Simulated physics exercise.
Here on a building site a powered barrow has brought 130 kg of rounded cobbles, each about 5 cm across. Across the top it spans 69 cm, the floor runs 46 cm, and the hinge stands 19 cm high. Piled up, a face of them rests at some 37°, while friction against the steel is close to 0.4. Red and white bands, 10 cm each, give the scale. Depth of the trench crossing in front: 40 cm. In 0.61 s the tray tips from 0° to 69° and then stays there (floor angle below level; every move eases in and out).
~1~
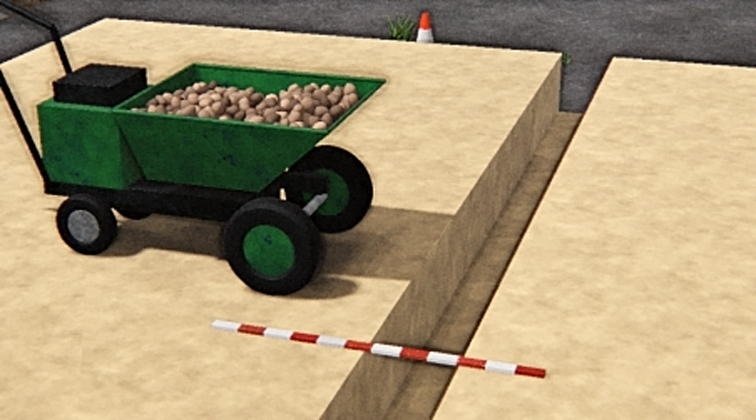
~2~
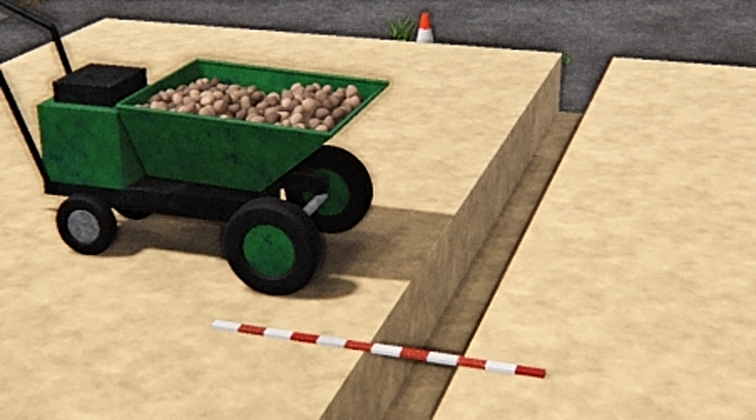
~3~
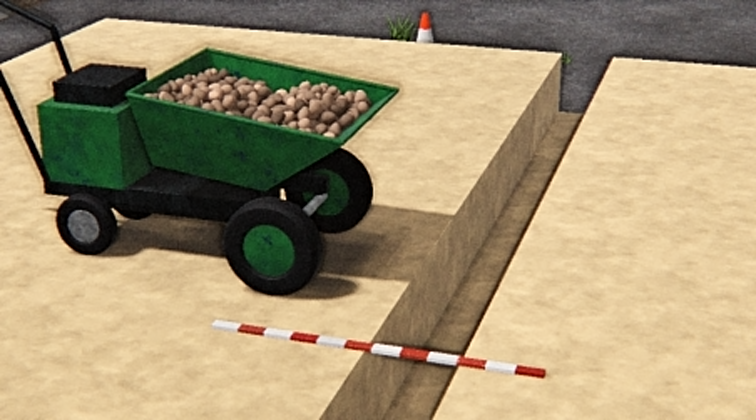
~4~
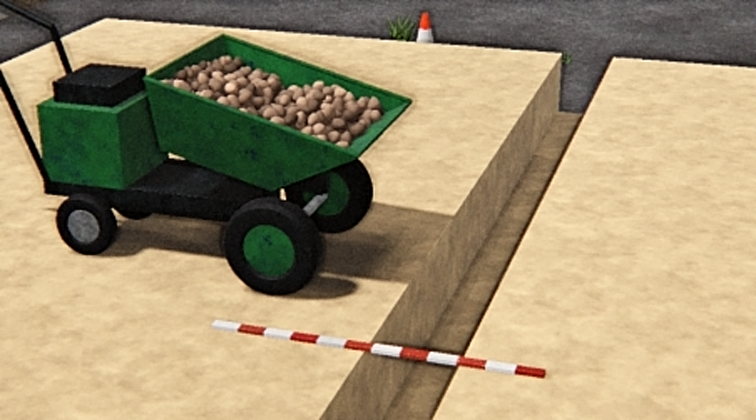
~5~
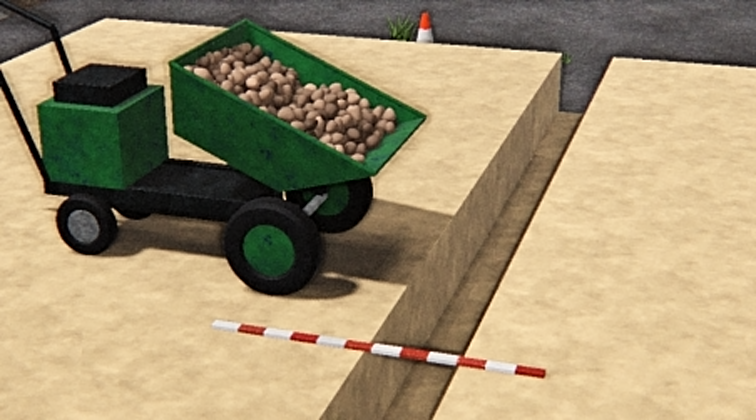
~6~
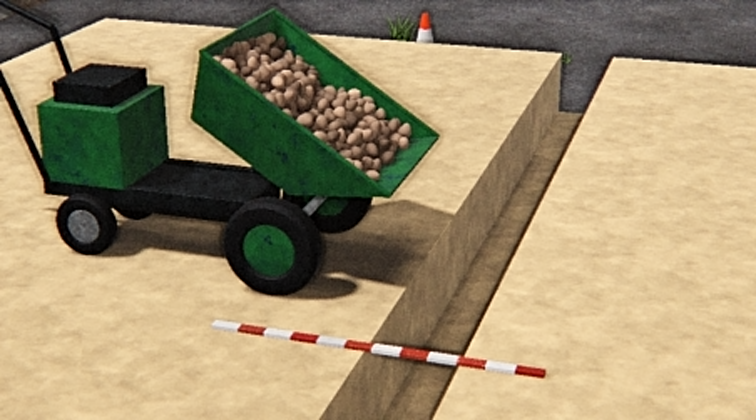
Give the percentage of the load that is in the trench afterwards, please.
Near 67 per cent of the load.
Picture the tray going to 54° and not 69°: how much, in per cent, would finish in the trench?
In that case some 65 per cent.
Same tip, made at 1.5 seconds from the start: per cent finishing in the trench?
I'd put it at roughly 85 per cent.
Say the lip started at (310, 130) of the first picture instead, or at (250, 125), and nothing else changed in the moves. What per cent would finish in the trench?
Roughly 85 in a hundred, then 75 in a hundred.
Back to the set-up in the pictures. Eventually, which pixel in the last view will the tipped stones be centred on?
Somewhere around (478, 350) in the last picture.
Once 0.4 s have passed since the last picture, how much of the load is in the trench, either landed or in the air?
Close to 25 per cent at that time.
Then, 0.2 s after the last picture the floor is at 59°, 100 % in the tray; the foremost stones are at (425, 203).
Then, 0.4 s after the last picture the floor is at 69°, 72 % in the tray, 26 % in the trench, 2 % past the trench; the foremost stones are at (500, 288).
Then, 0.8 s after the last picture the floor is at 69°, 7 % in the tray, 60 % in the trench, 32 % past the trench; the foremost stones are at (705, 325).
Then, 2.7 s after the last picture the floor is at 69°, 0 % in the tray, 67 % in the trench, 33 % past the trench; the foremost stones are past the picture's edge.
